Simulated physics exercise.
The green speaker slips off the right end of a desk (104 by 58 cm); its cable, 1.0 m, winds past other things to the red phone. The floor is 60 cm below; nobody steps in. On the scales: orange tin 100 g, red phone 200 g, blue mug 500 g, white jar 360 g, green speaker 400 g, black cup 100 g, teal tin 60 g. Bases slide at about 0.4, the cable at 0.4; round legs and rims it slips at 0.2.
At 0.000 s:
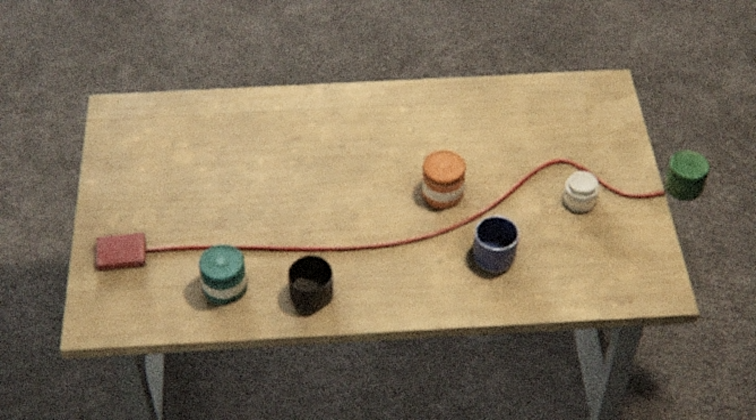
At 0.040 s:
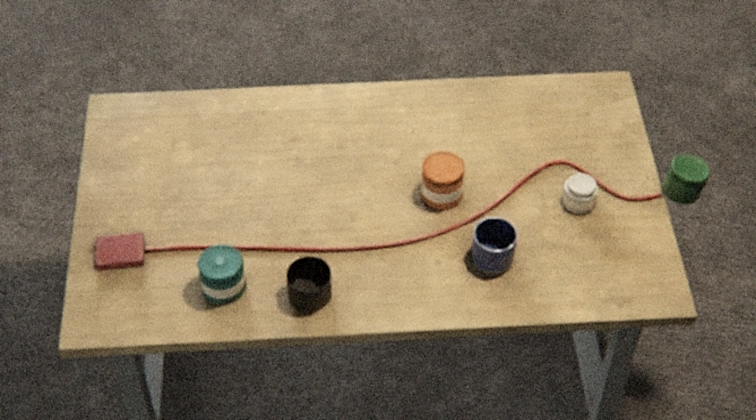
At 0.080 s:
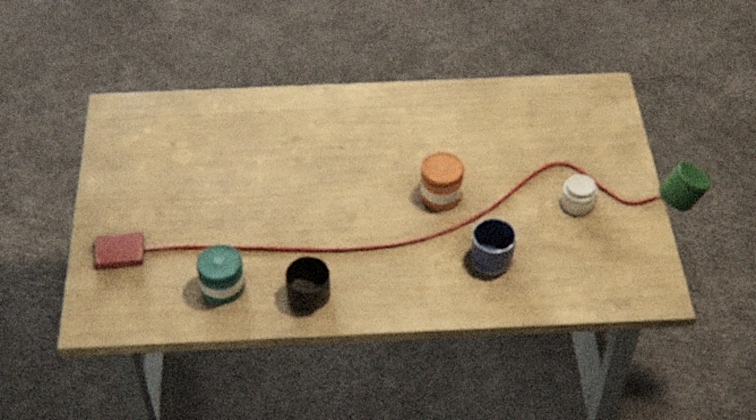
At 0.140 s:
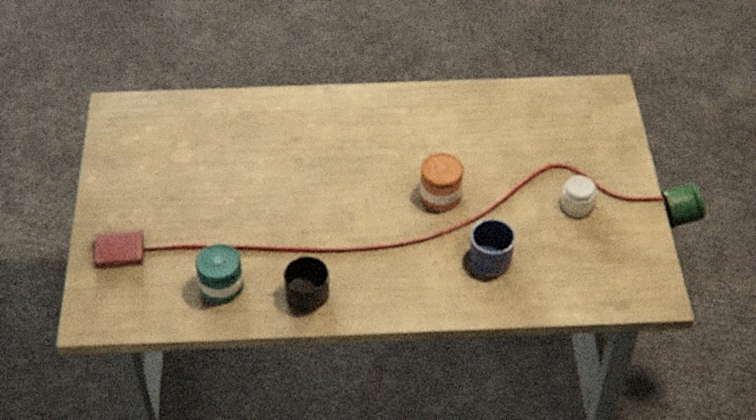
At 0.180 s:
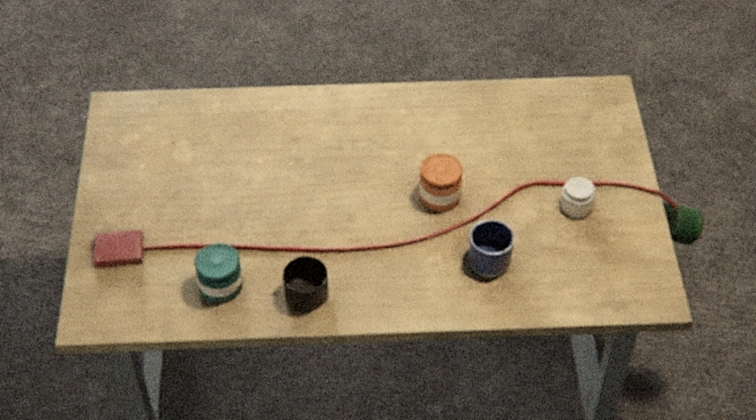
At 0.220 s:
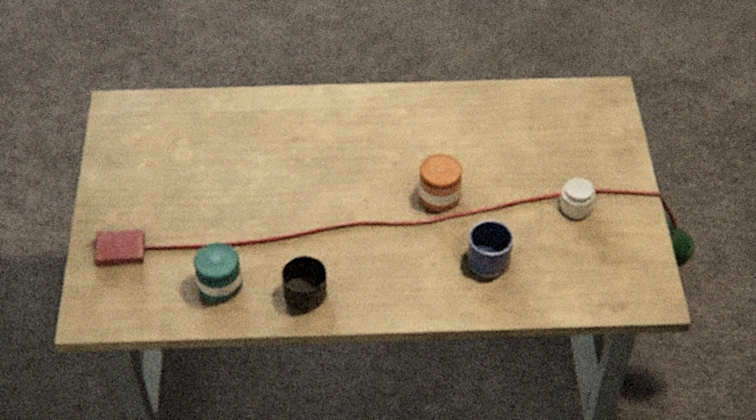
The clip opens on a wooden table holding several cups and containers, with a red cable running from a small red block to a green cylindrical object at the right edge. The green object tips and drops beside the table, and the curved cable pulls straighter across the top.
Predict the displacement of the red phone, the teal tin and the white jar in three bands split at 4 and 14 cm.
The red phone reaches the top band, the teal tin hardly moves, the white jar hardly moves.
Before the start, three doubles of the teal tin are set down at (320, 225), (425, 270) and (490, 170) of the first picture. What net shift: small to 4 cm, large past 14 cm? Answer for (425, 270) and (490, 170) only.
In turn: Small, small.
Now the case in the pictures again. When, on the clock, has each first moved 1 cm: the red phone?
About: Red phone 0.24 s.
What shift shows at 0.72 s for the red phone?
About: Red phone 35 cm.
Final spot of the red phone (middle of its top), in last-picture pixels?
At about (434, 211).
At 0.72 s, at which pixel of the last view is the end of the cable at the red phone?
At about (349, 226).
After 0.5 s, the cable's tail end at (246, 231); red phone 18 cm off its start, green speaker over the edge, orange tin 1 cm off its start.
After 0.7 s, the cable's tail end at (349, 226); red phone 35 cm off its start, green speaker over the edge, orange tin 2 cm off its start.
After 1.0 s, the cable's tail end at (445, 201); red phone 54 cm off its start at (429, 210), green speaker over the edge, orange tin 4 cm off its start at (451, 155).
After 1.2 s, the cable's tail end at (449, 201); red phone 55 cm off its start, green speaker over the edge, orange tin 4 cm off its start.
After 2.4 s, the cable's tail end at (449, 201); red phone 55 cm off its start at (434, 211), white jar 0 cm off its start at (580, 188), teal tin 0 cm off its start at (216, 260), green speaker over the edge.
